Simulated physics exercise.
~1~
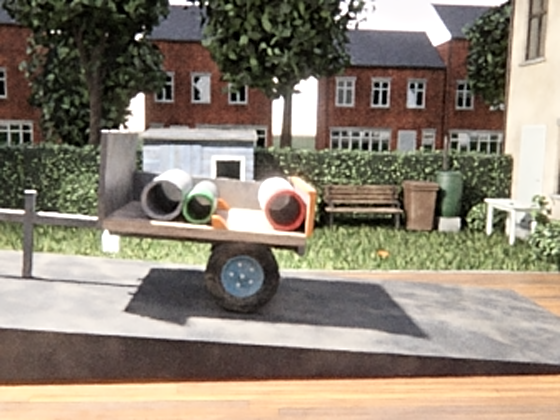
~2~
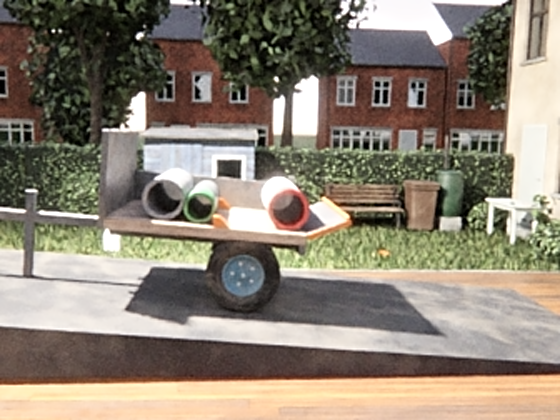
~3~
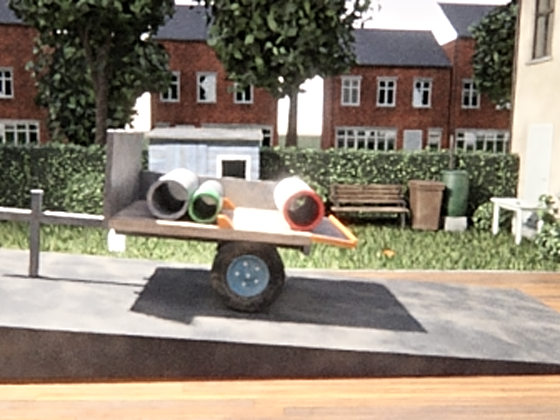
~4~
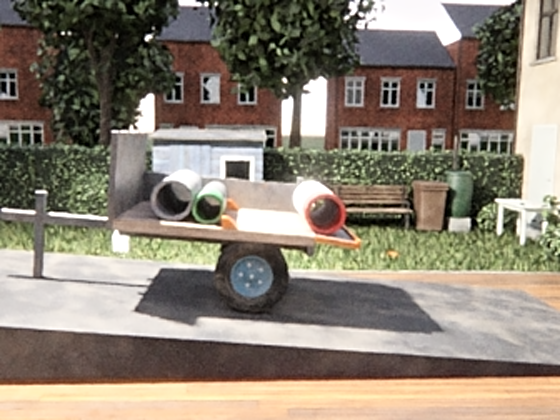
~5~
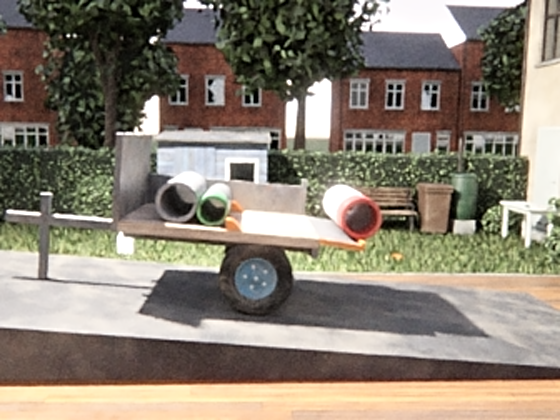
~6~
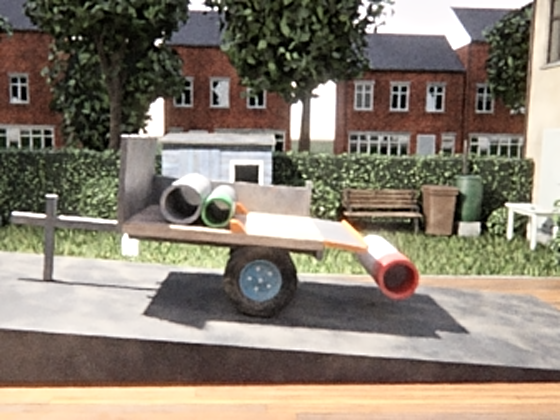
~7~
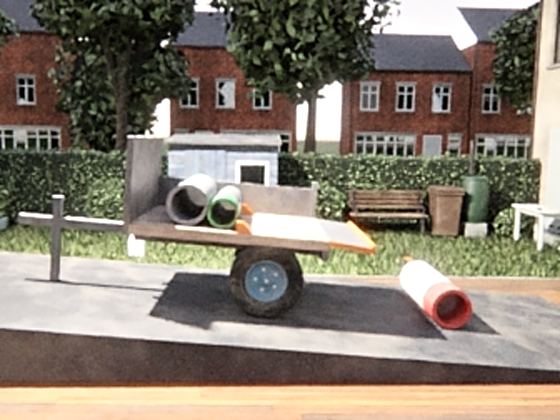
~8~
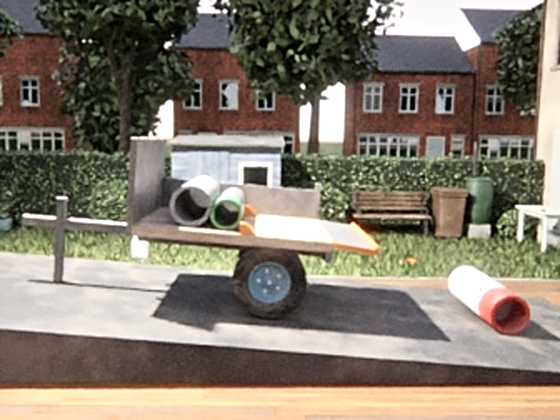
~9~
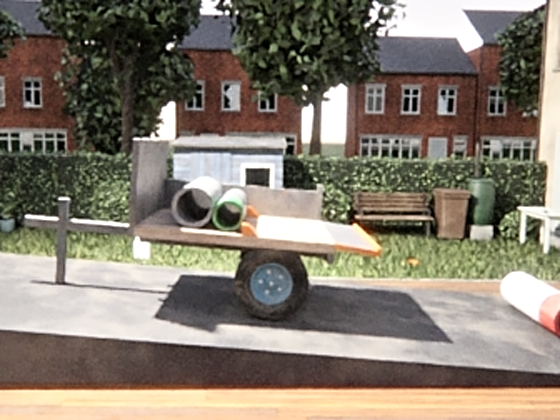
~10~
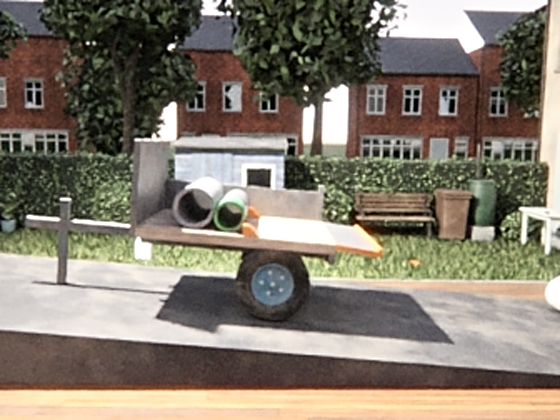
On a sloping ramp, a trailer's tailgate dropping open, the red pipe rolling off and away right, grey and green pipes staying aboard.
